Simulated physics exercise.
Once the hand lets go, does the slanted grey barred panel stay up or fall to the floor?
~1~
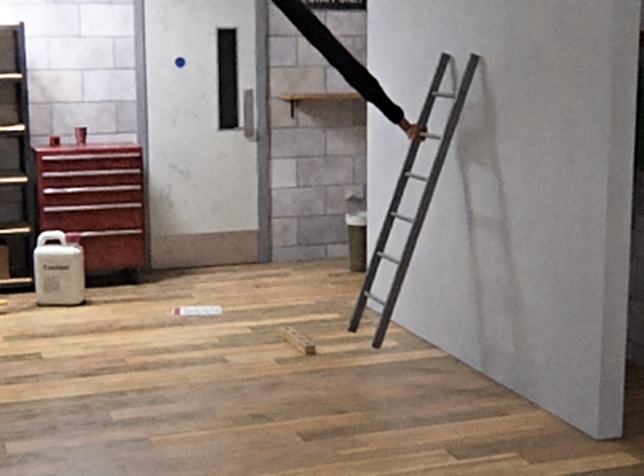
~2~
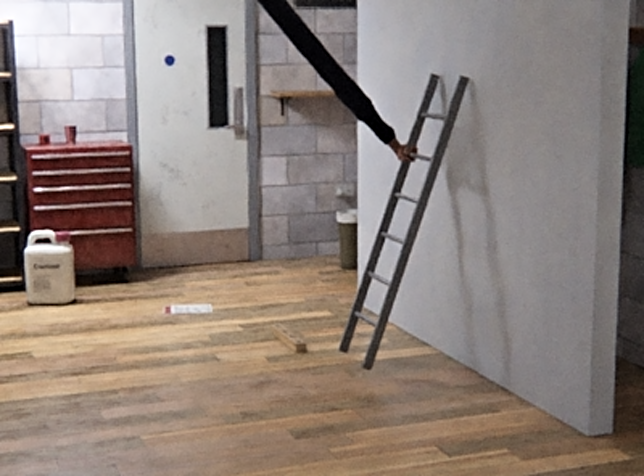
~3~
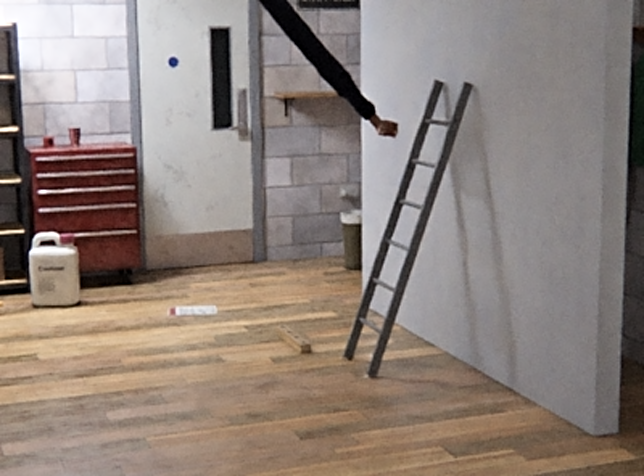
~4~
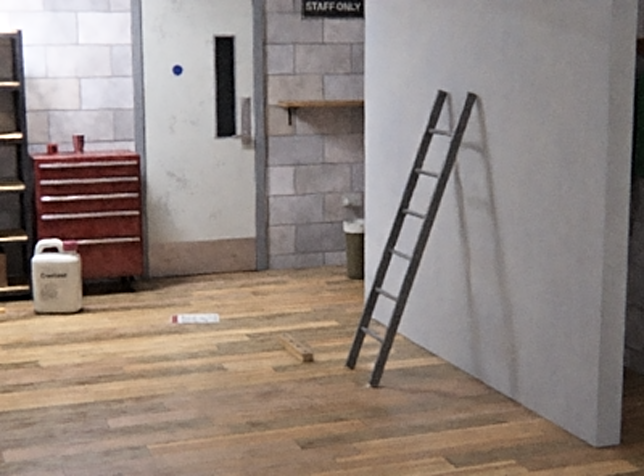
The grey barred panel stays up, still standing at a slant after the hand has gone.
